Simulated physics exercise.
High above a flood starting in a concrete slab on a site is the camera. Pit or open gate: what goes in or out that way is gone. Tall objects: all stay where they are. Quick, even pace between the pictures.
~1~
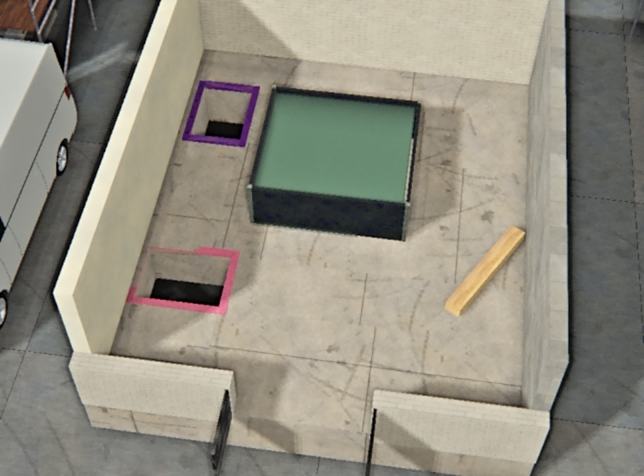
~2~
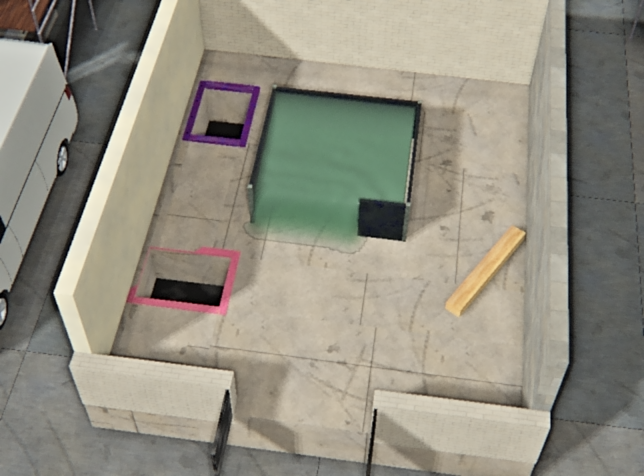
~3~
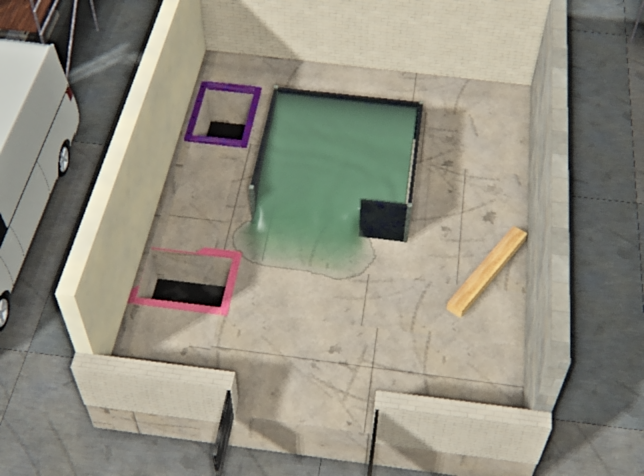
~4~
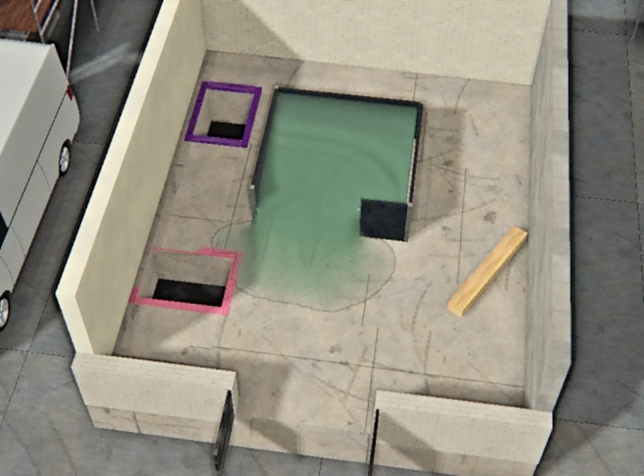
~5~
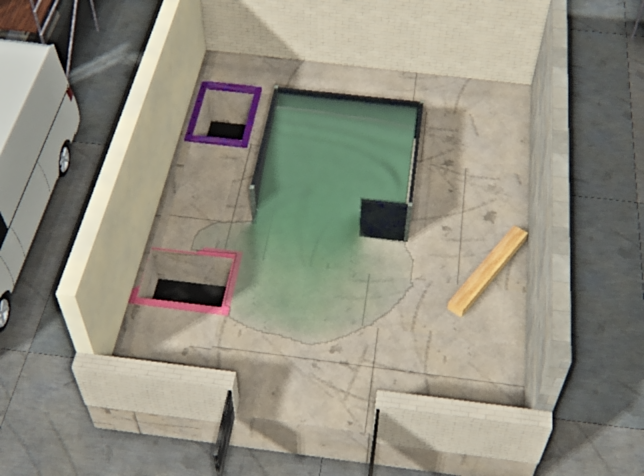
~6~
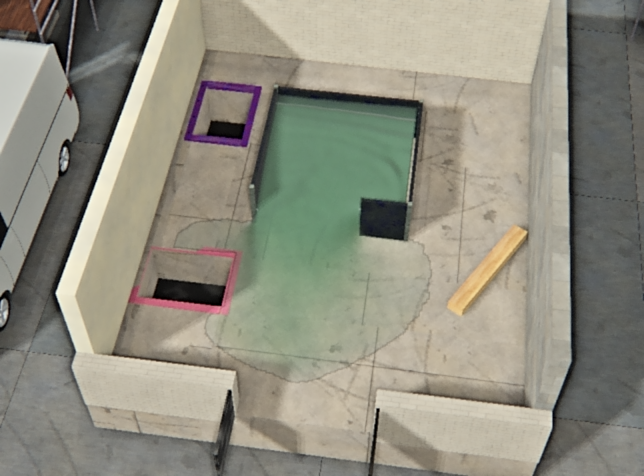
Green water pours out of a gap in the tank and spreads across the slab.
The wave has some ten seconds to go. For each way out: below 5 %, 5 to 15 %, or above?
Gate: Upwards of fifteen per cent; pink pit: Upwards of fifteen per cent; purple pit: Short of a twentieth.
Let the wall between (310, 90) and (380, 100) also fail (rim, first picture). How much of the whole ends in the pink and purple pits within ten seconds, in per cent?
In percent: Pink 6, purple 25.
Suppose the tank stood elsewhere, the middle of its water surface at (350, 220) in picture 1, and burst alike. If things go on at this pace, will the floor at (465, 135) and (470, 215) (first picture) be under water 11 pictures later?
I'd say the first one's left untouched and the second one's left untouched.
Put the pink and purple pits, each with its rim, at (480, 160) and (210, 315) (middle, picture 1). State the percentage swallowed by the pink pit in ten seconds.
Share, pink pit, approx.: 0 in a hundred.
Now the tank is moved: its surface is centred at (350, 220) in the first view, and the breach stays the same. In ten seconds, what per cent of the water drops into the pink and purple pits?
Approximate tally in per cent: Pink pit 14, purple pit 0.
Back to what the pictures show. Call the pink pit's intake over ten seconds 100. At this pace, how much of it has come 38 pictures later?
Share by then: 80 in a hundred.
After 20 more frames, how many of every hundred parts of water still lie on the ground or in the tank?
Some 60 per cent.
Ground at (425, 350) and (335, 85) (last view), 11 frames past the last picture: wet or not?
Soaked, untouched.
A moment on, water covers 35 % of the floor; the gate 4 %, the pink pit 4 %, the purple pit 0 %.
Next, water covers 35 % of the floor; the gate 12 %, the pink pit 9 %, the purple pit 0 %.
Then, water covers 45 % of the floor; the gate 24 %, the pink pit 16 %, the purple pit 0 %.
Later, water covers 45 % of the floor; the gate 34 %, the pink pit 25 %, the purple pit 0 %.
In the end, water covers 50 % of the floor; the gate 42 %, the pink pit 31 %, the purple pit 0 %.
